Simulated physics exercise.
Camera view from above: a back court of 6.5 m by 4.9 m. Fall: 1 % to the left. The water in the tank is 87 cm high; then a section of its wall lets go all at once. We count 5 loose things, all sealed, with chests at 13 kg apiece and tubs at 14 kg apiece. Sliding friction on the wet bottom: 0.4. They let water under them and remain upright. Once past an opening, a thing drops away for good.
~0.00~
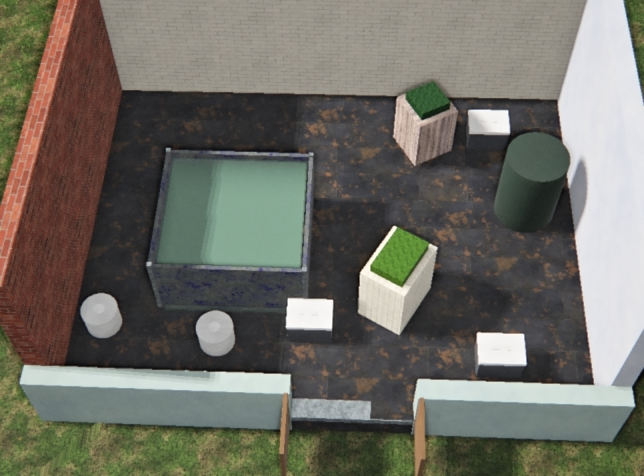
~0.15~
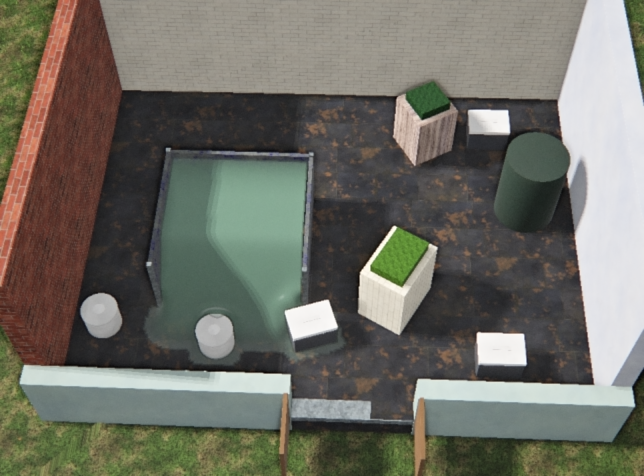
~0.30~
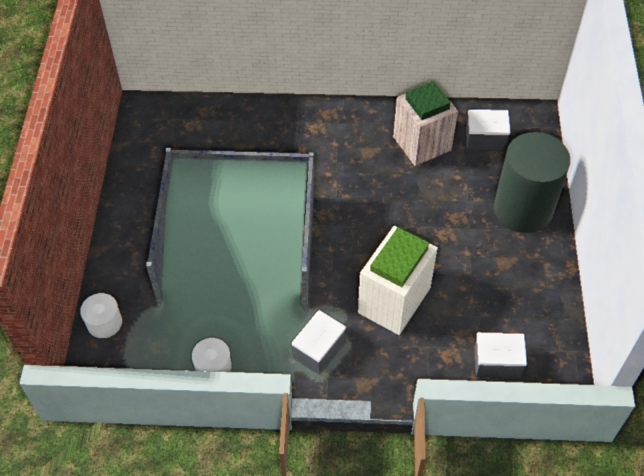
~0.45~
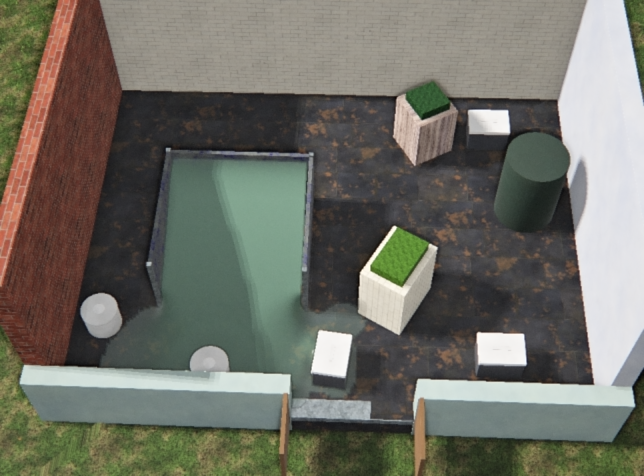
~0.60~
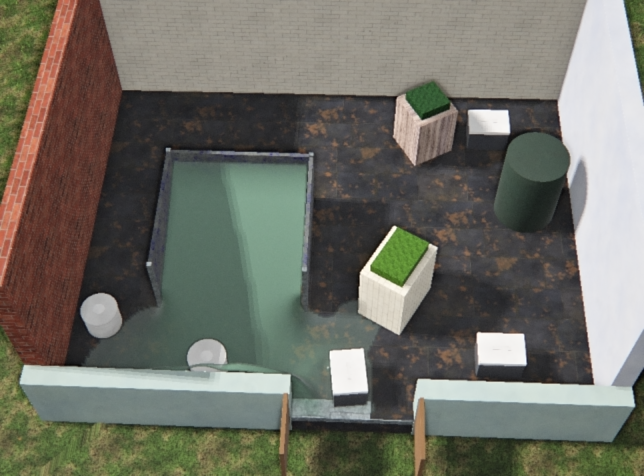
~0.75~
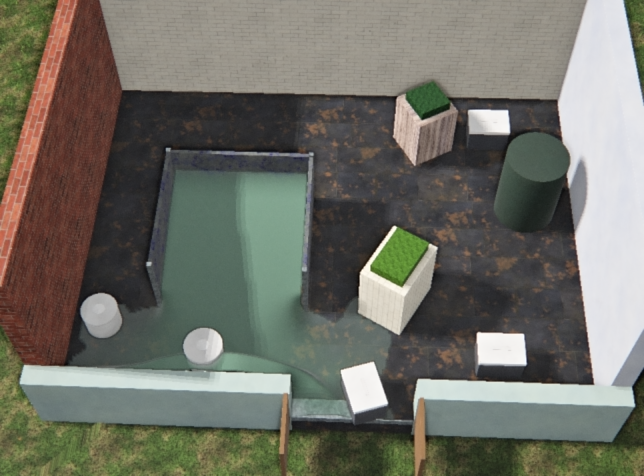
Green water pours from the tank's open front, pushing a white block right toward the gateway.
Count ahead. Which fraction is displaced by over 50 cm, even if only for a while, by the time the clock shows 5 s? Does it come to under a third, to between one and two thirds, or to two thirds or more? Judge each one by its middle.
Two thirds or more.
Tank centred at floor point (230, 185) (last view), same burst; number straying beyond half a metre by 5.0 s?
So the tally would be 4.
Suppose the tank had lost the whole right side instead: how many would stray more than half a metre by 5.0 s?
So the tally would be 3.
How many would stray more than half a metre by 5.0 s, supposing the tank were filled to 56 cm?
Count under that change: 4.
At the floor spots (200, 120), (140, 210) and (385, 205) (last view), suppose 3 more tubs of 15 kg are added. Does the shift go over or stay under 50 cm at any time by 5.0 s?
Reading them off in order: Clears the mark, clears the mark, not beyond.
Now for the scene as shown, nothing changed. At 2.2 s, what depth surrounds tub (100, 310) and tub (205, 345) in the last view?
Roughly 8 and 22 cm.
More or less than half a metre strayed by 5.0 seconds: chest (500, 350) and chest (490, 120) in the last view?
The first one is overshooting and the second one is undershooting.
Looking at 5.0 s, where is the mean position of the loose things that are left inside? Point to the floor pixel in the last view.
Centre of the remaining things: Roughly (341, 144).
After 1.1 s 1 of 5 are over 50 cm from their spots; 1 afloat.
After 2.2 s 4 of 5 are over 50 cm from their spots; 1 afloat.
After 3.5 s 4 of 5 are over 50 cm from their spots; 1 afloat.
After 5.0 s 4 of 5 are over 50 cm from their spots, and 4 have been at some point; 2 afloat.
